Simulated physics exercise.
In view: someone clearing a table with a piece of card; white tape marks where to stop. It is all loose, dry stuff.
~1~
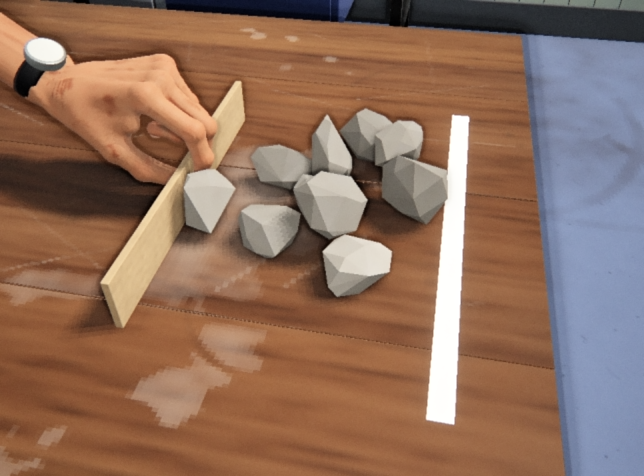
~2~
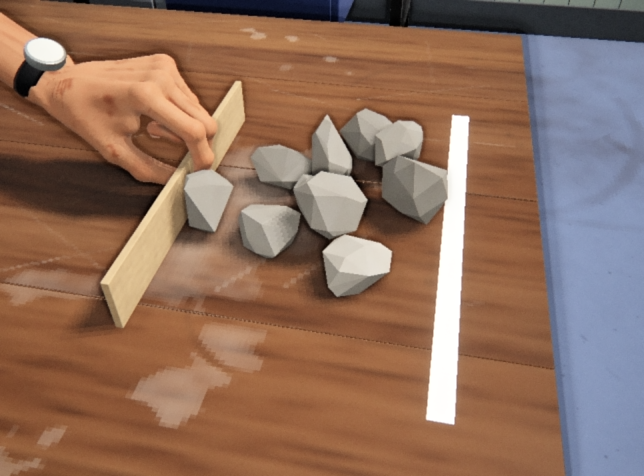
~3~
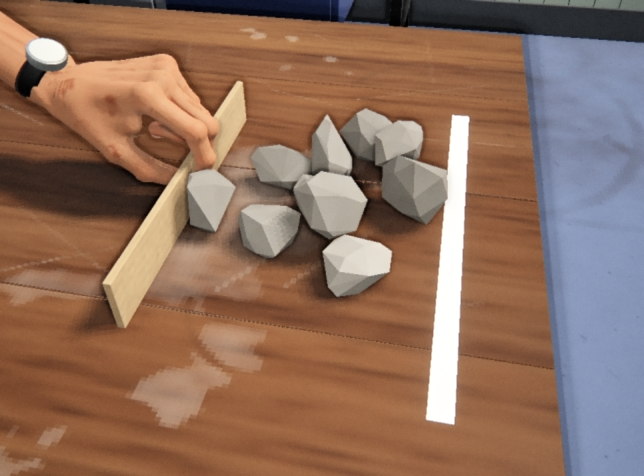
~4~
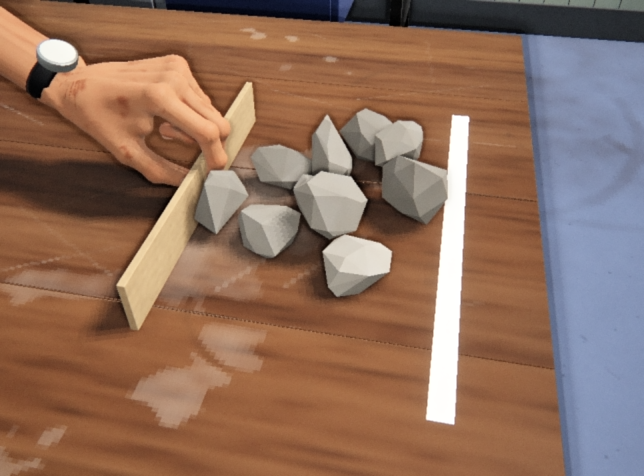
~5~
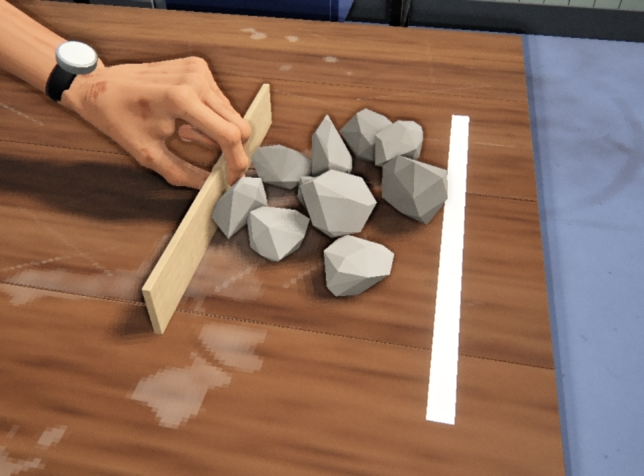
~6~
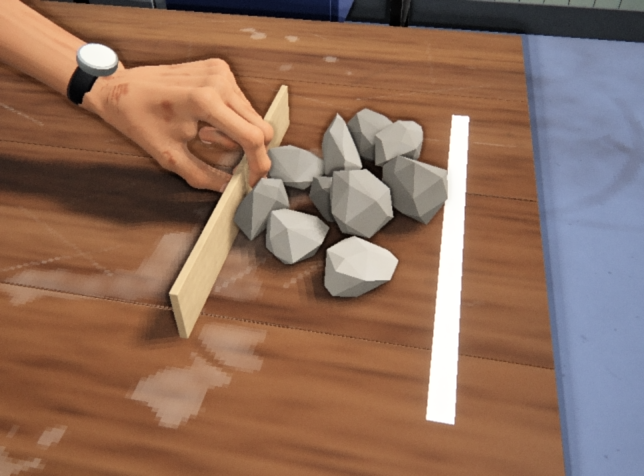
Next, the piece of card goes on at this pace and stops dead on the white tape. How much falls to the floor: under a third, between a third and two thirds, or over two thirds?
The part that falls is from one third to two thirds.
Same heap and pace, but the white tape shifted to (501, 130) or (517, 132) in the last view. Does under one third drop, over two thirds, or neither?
The first try: Beyond two thirds. The second: More than two thirds.
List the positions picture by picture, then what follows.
Piece of card at (125, 284), at rest; white tape at (460, 126), about a palm's width from the edge; edge at (543, 247); the heap at (317, 202), broken stones, in the first frame.
Piece of card at (125, 284), at rest, in the second frame.
Piece of card at (127, 284); the heap at (317, 202), in the third frame.
Piece of card at (140, 286), in the fourth frame.
Piece of card at (164, 290); the heap at (321, 201), about a quarter pushed along, in the fifth frame.
Piece of card at (189, 294); white tape at (460, 126); edge at (543, 247); the heap at (335, 201), about two thirds pushed along, in the sixth frame.
Soon, piece of card still moving, near (358, 181); heap all on the table, its front near (486, 151).
A while on, piece of card stopped at the white tape; heap about a third over the edge.
Towards the end, piece of card stopped at the white tape; heap about half over the edge.
Finally, piece of card stopped at the white tape; heap about half over the edge.
